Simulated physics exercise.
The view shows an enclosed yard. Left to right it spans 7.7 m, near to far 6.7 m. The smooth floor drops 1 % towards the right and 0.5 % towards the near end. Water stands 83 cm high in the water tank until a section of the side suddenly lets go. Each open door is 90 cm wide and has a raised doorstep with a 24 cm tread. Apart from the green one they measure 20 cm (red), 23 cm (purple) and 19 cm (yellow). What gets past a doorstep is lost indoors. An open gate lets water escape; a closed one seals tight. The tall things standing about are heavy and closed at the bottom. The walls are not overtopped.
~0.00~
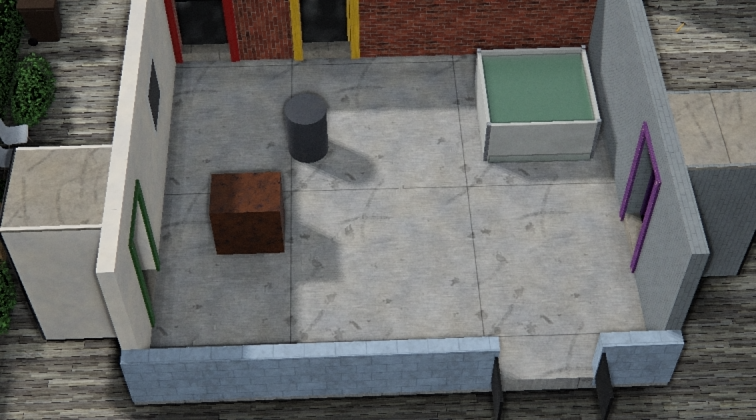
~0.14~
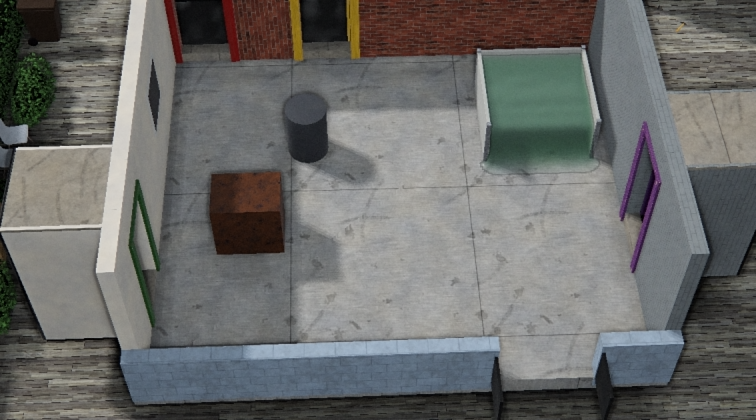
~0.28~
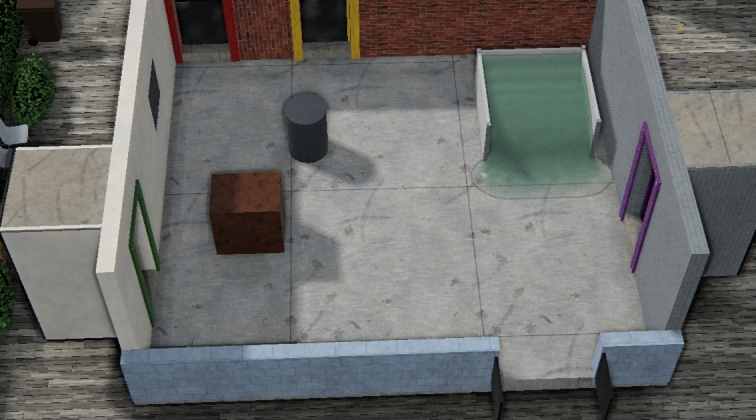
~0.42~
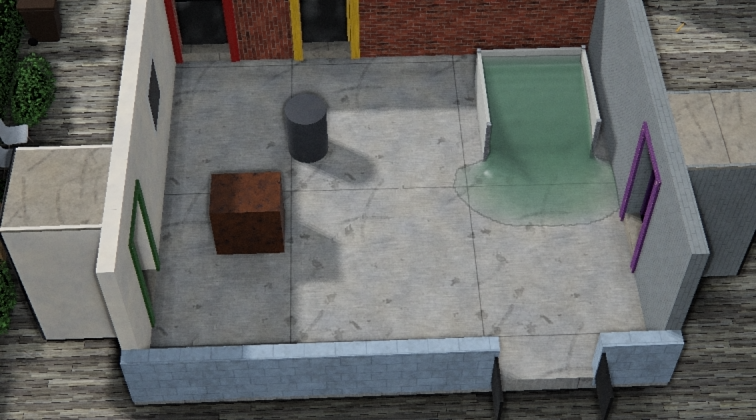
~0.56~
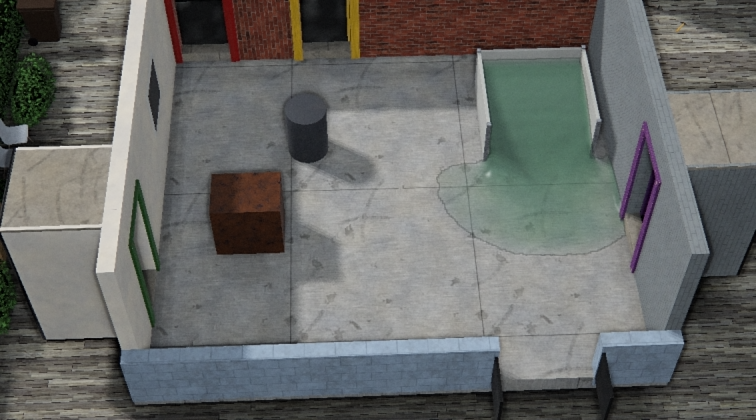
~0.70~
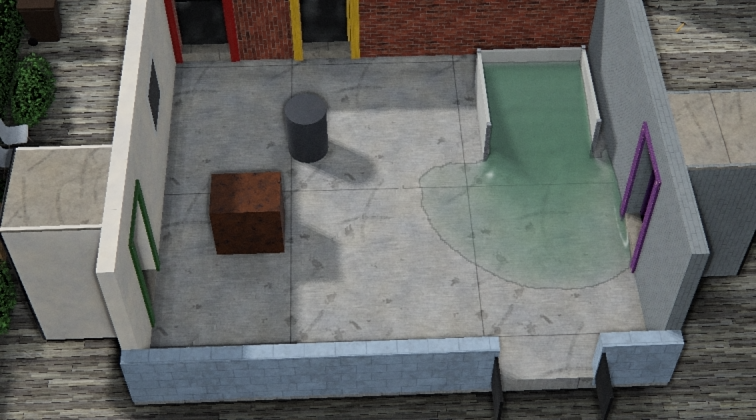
In a walled yard with a brown block and a dark cylinder, the front of a water tank opened, and greenish water poured out, spreading across the floor until it reached the purple door.
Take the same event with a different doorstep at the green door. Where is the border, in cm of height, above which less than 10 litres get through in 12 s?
At least 7.5 cm or so.
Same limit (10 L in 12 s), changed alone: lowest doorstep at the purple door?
Roughly 16 cm at purple.
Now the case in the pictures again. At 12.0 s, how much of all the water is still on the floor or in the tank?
Roughly 56 in a hundred.
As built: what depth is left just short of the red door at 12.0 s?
About 3.0 cm.
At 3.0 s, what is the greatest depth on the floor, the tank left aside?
Up to some 32 cm.
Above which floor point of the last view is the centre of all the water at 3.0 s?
Around (524, 257).
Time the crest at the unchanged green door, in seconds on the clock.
At about 7.0 s.
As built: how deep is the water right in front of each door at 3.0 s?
Depths in cm: Red 0, purple 13, green 0, yellow 0.
After 1.4 s water covers 30 % of the floor, deepest (51 cm) near (645, 361); it has not reached the green door.
After 3.0 s water covers 40 % of the floor, deepest (32 cm) near (645, 361); it has not reached the green door.
After 12.0 s water covers 90 % of the floor, deepest (7 cm) near (410, 369); 3 cm at the green door, 13 litres in over its 7 cm doorstep.
At the green door as built, the water arrived by 4.3 s and peaked near 11 cm at 7.0 s.
With a doorstep of 6.5 cm, 18 litres would have come in within the 12 s; with 8.5 cm, 4 litres. So under 10 litres takes about 7.5 cm.
